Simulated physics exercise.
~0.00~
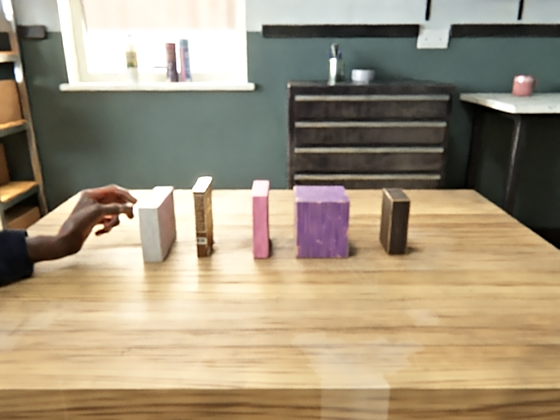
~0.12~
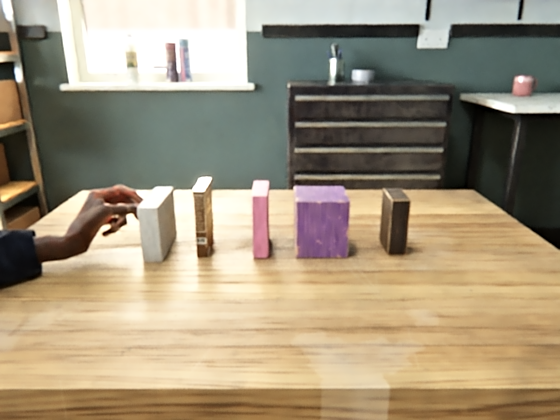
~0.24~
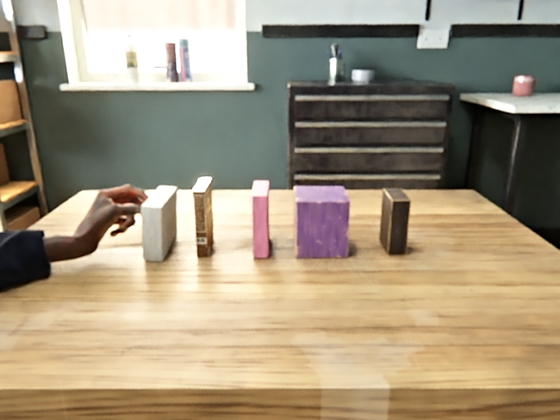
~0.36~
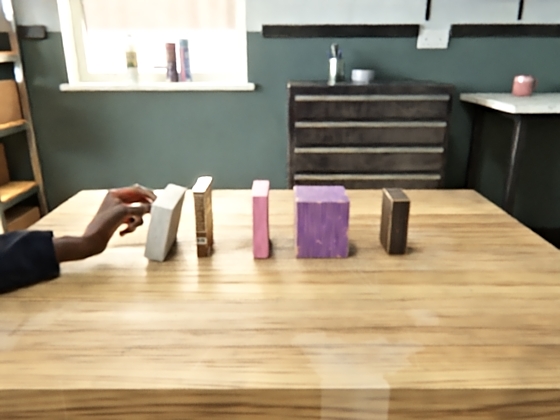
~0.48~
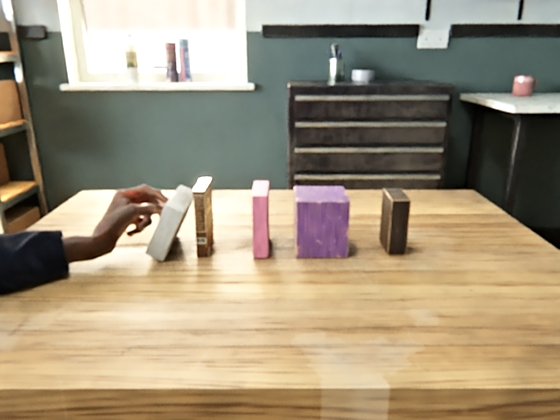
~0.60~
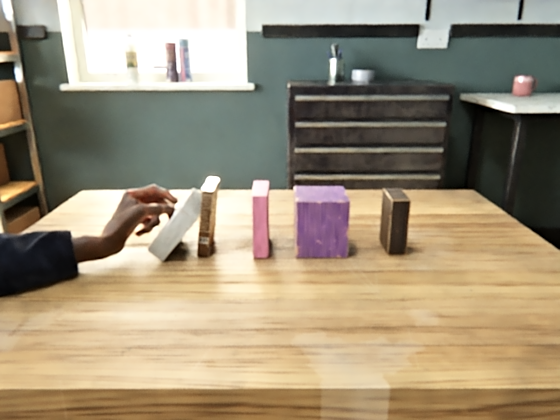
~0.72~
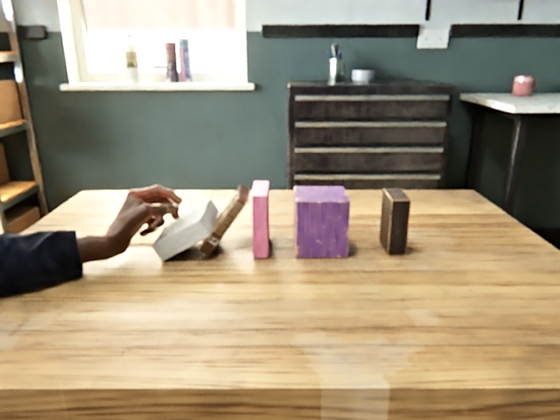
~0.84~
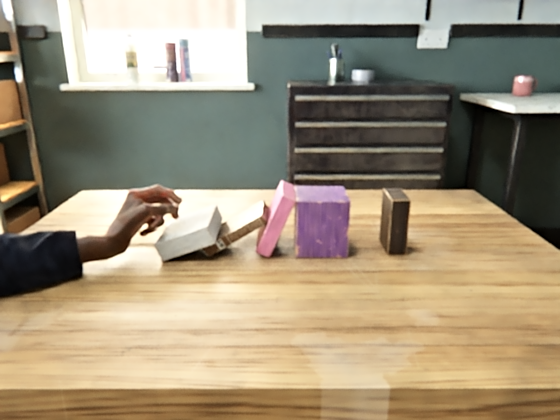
The video shows a hand tipping a white board rightward on a wooden table, knocking a narrow brown packet into a pink block. The white board lies tilted against the slanting packet, and the pink block leans against the upright purple block, with a dark block still standing beyond.
